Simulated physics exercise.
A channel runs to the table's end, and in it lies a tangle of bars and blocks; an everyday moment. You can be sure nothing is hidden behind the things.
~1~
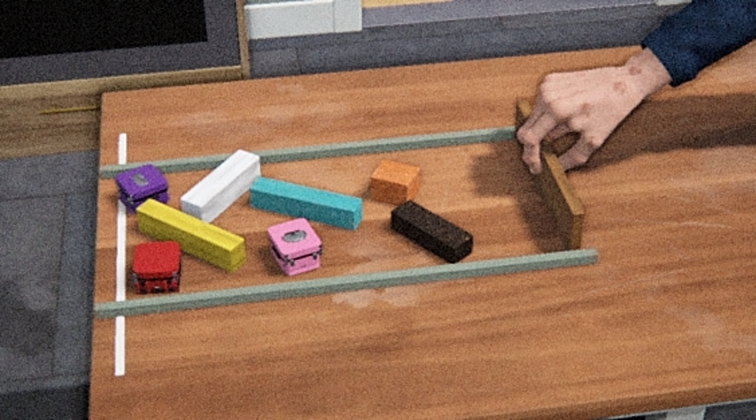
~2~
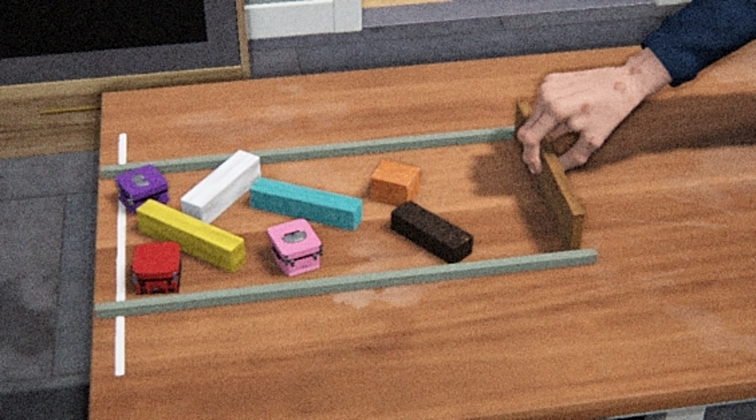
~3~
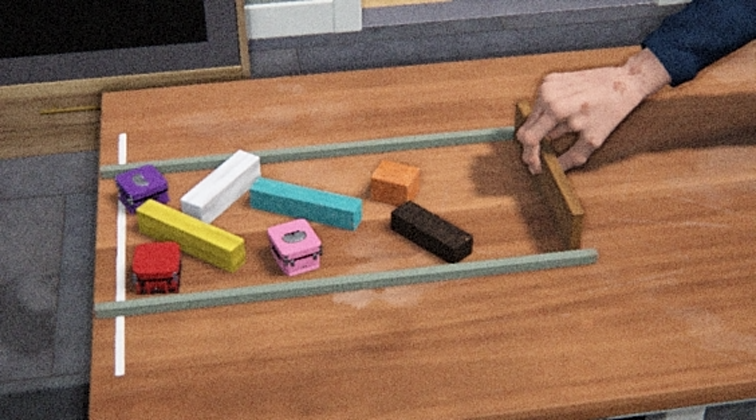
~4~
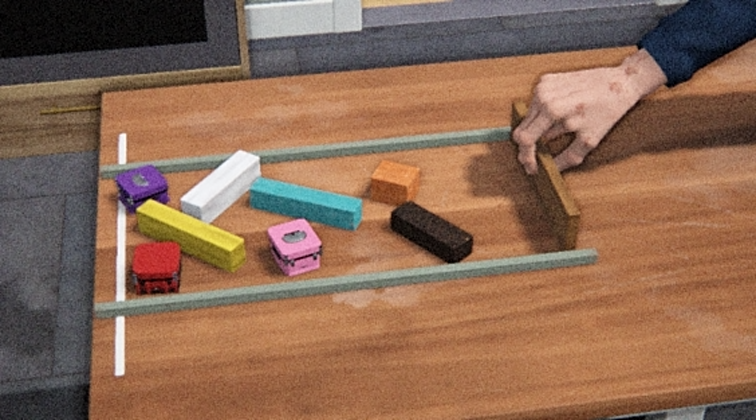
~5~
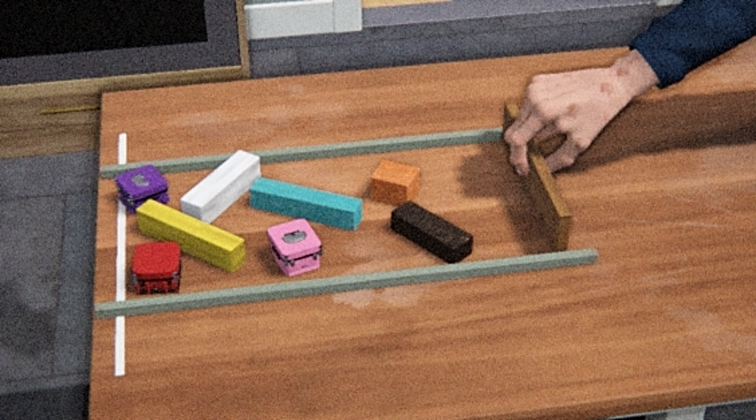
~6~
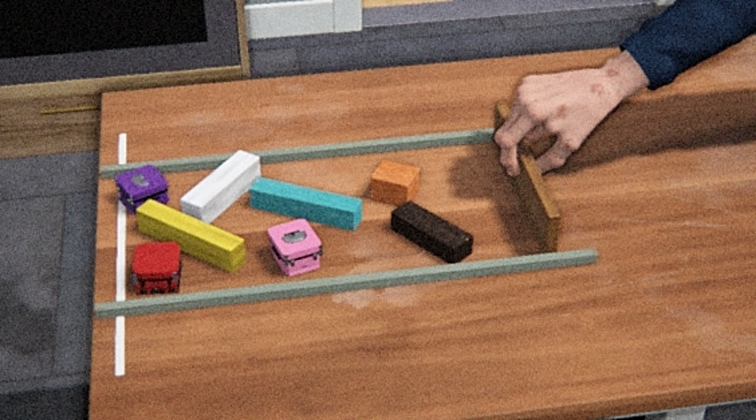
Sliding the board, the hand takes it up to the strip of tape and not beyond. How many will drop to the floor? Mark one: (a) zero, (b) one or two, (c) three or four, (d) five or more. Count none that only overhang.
(d) five or more.
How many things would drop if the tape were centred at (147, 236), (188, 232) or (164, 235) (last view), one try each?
Tallies in the order asked: 4, 2, 3.
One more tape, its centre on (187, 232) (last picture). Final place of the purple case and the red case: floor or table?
Result - purple case is gone, red case is gone.
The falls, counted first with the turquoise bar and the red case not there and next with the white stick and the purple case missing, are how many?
The counts: 4 and 4.
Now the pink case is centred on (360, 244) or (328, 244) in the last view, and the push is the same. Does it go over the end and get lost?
The pink case: Plunges, then plunges.
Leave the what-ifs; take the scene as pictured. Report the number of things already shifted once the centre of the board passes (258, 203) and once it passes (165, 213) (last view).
Up to then 8, and up to the other point 8.
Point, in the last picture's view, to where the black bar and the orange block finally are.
About (105, 273), and the other about (100, 219).
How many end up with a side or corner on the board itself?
That number would be 2.
Soon after, none off yet; purple case at rest near (143, 191); red case at rest near (158, 269); yellow stick at rest near (190, 235).
At rest, the number that fall off is five or more; fallen, turquoise bar, pink case, white stick, yellow stick, red case and purple case.
